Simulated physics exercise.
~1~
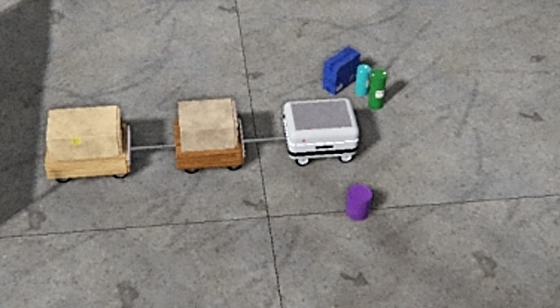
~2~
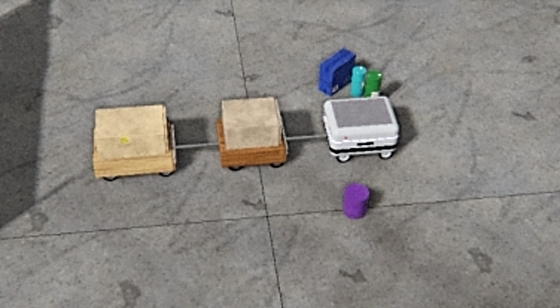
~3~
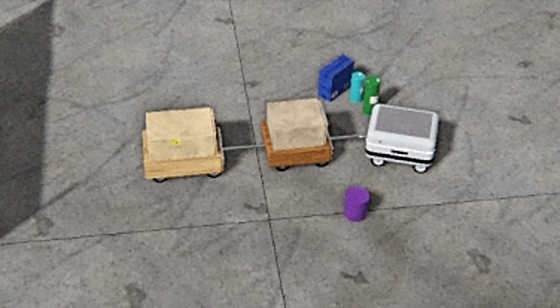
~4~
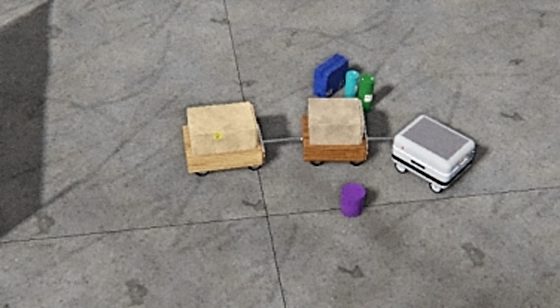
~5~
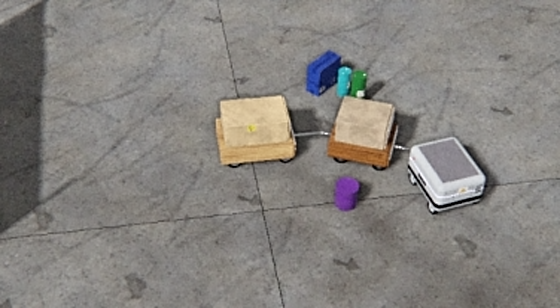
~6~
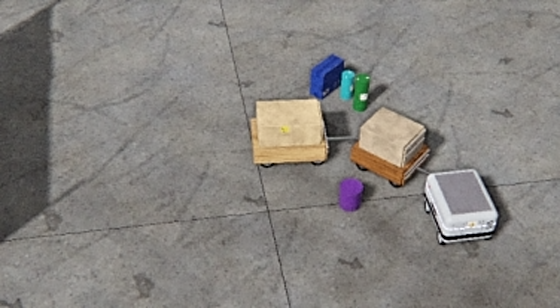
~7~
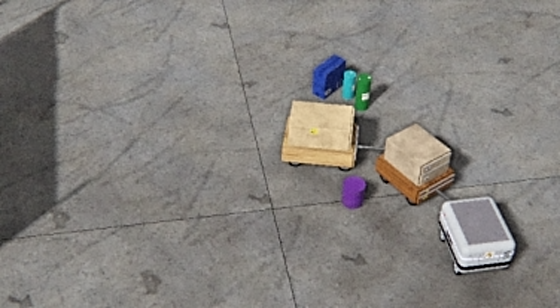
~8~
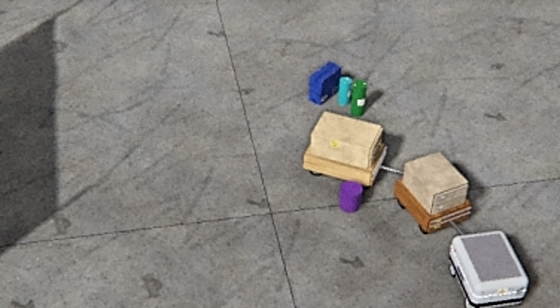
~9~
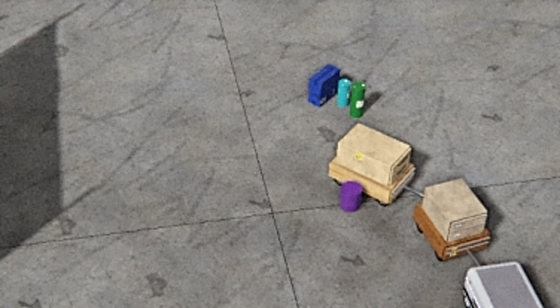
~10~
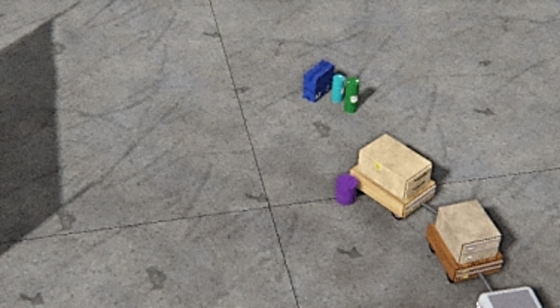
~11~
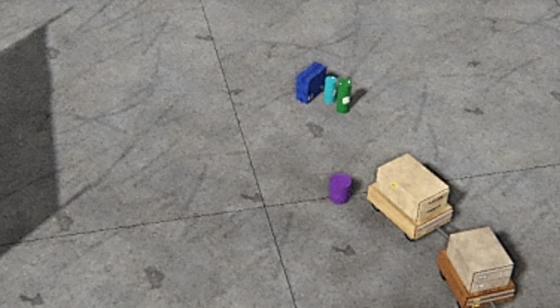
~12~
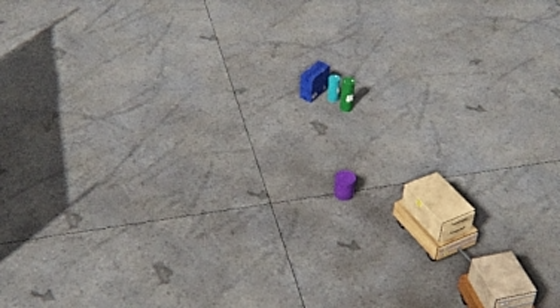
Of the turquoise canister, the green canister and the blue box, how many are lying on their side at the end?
None of them are lying on their side. The turquoise canister, the green canister and the blue box are all still upright at the end.
